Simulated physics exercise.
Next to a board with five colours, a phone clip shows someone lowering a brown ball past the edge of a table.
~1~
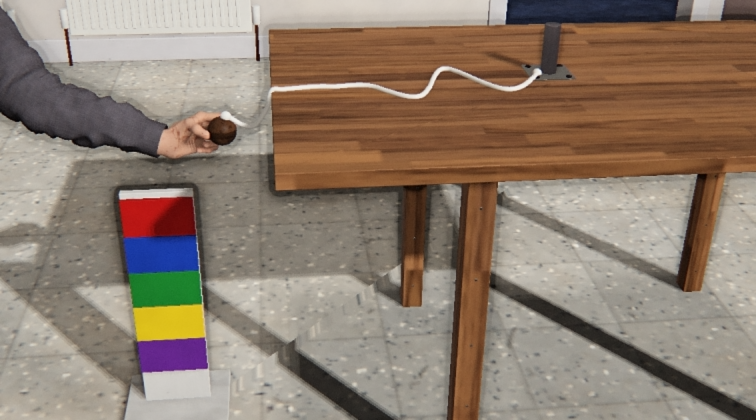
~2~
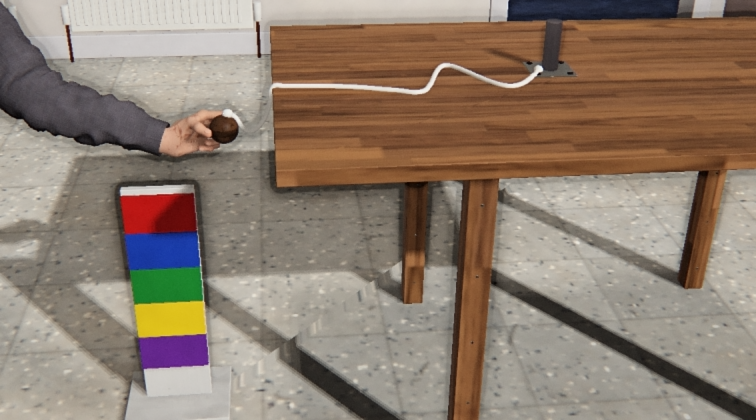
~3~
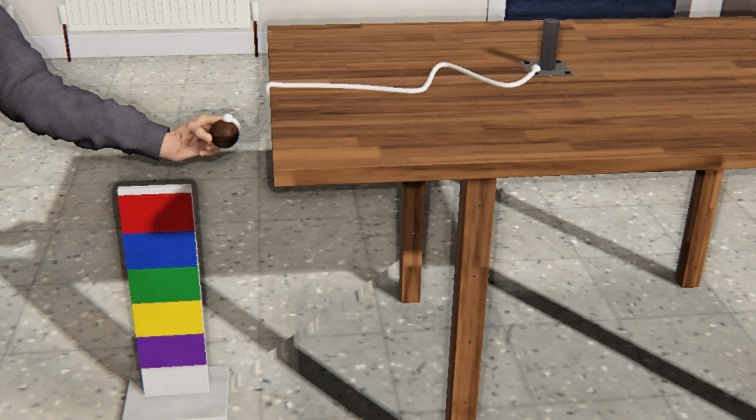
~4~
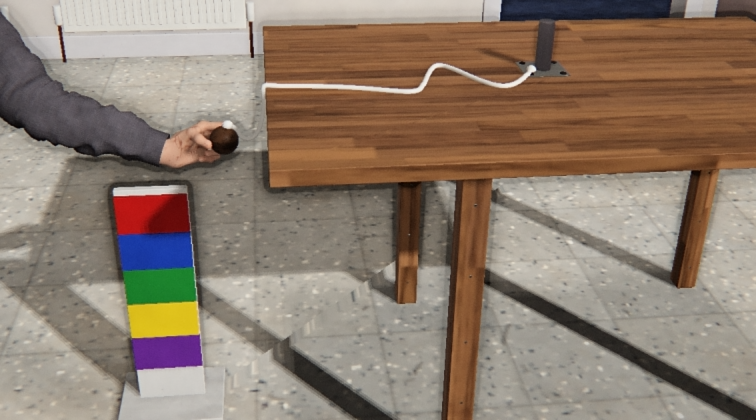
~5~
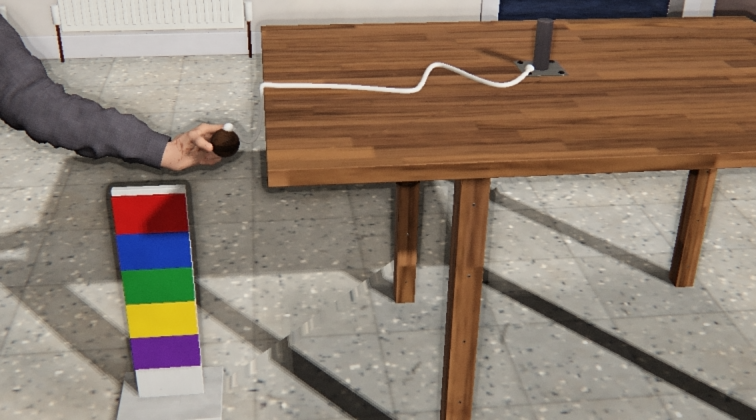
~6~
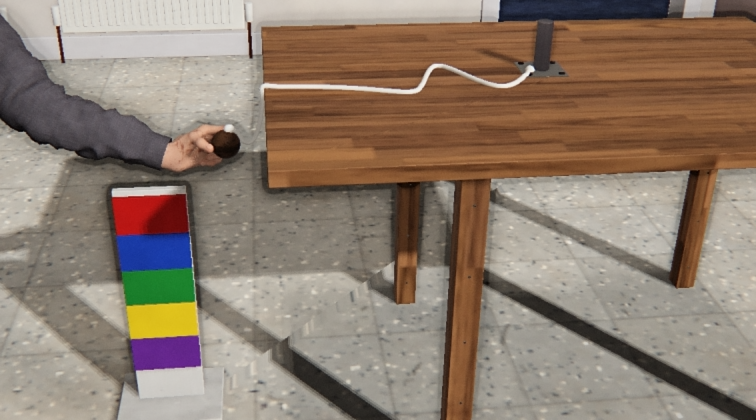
Hand holding a brown ball beside a wooden table with a white cord, lowering it slightly near a colour-striped upright board.
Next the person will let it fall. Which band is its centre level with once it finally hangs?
Green.
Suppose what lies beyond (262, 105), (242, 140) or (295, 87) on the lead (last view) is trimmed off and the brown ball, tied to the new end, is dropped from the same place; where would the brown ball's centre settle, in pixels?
Respectively (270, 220), (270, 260) and (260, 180).
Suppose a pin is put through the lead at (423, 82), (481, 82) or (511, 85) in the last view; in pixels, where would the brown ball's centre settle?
Those spots come out as (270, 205), (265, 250) and (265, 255).
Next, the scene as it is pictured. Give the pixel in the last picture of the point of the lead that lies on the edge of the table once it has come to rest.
That spot lies near (372, 90).
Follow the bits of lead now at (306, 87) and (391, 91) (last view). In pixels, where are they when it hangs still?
(265, 151) for the first, (283, 85) for the second.
Soon after, ball near (291, 268); level with green.
After that, ball near (263, 275); level with green.
In the end, ball near (270, 274); level with green. At green.
